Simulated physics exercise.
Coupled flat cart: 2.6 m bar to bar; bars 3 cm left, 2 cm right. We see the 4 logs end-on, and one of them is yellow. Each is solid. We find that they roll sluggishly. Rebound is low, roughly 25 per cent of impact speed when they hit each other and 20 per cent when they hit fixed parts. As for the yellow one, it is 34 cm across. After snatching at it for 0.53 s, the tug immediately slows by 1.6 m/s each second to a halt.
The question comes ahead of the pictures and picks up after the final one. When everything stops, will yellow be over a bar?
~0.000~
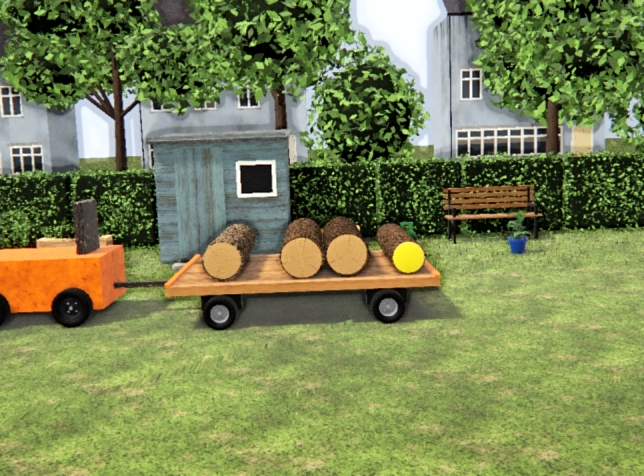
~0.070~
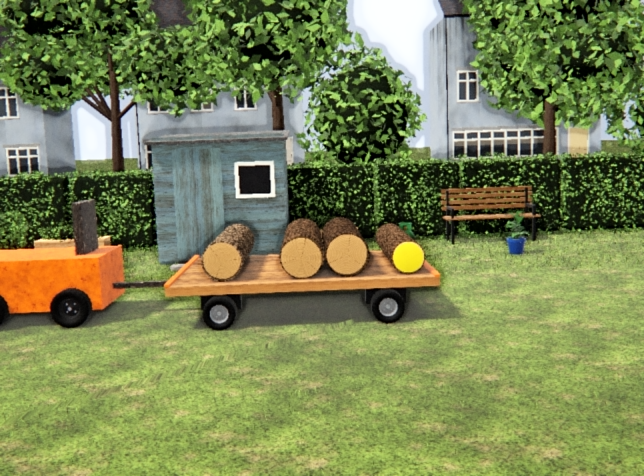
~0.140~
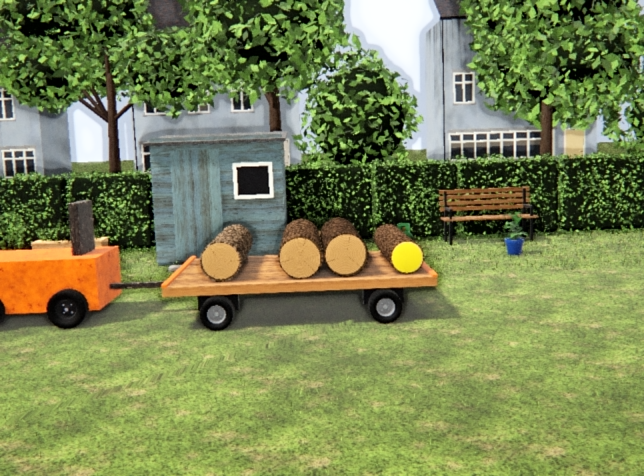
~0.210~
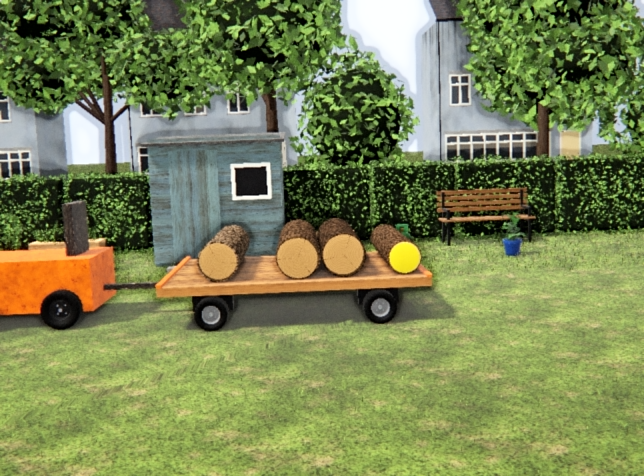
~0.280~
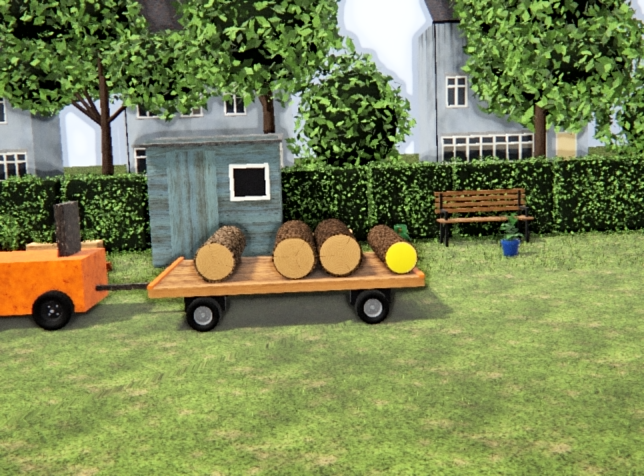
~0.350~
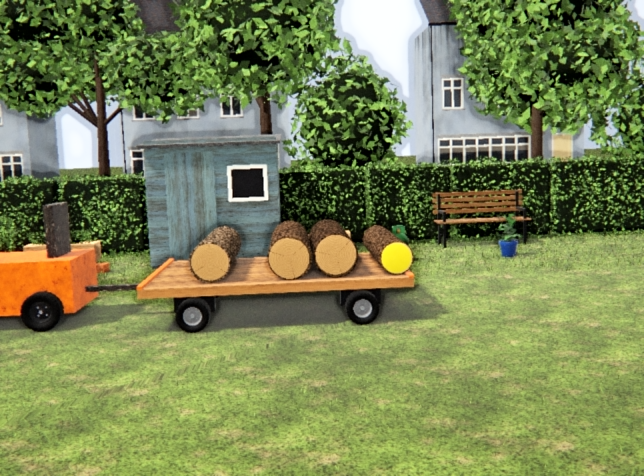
My guess is it ends up off the cart.
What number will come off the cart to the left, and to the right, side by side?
Count by side - left 0, right 2.
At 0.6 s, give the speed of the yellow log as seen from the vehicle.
Its speed is roughly 1.5 m/s.
By 0.6 s, yellow is over the right bar and falling; 1 over a bar so far.
By 0.7 s, yellow is over the right bar and falling; 1 over a bar so far.
By 0.9 s, yellow is over the right bar and down; 1 over a bar so far.
Finally (3.3 s), yellow is over the right bar and down; 2 over a bar so far.
